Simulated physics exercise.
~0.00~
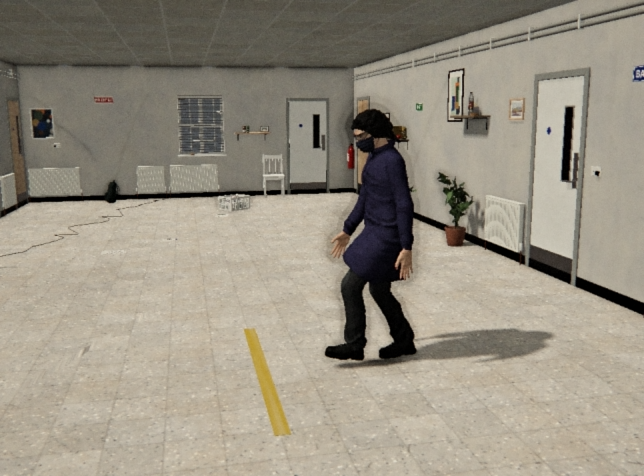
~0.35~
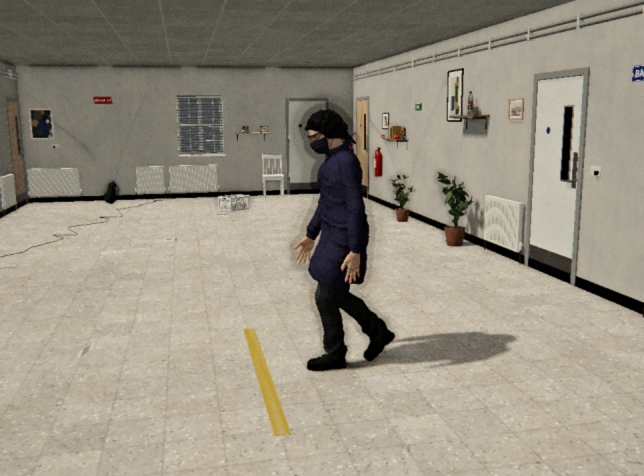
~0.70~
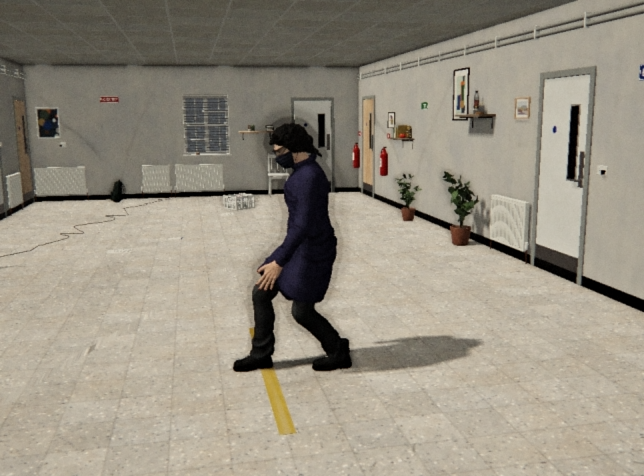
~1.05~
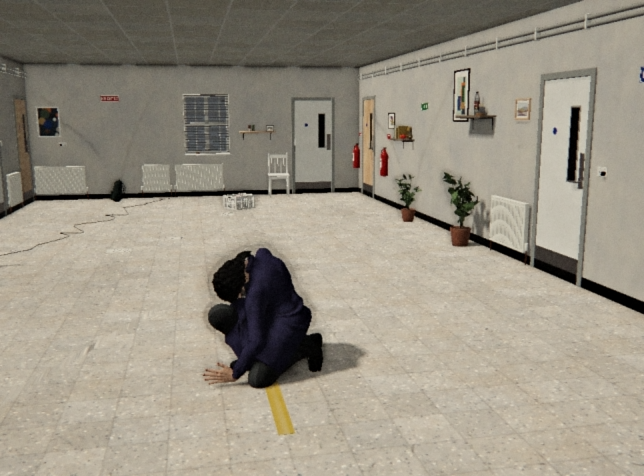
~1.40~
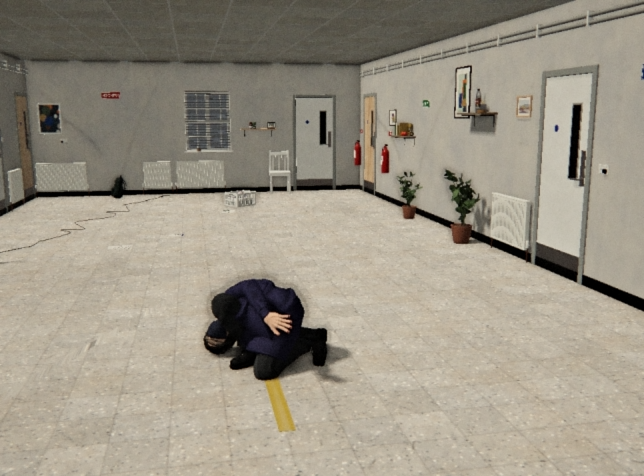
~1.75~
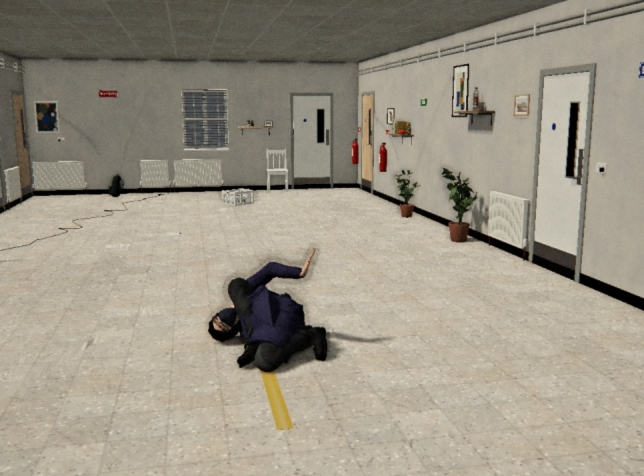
A person in a dark blue coat, black cap and face mask walked left across a tiled room to a strip of yellow tape, dropped down, curled forward with hands near the floor, and ended crumpled low over the tape with one arm raised.
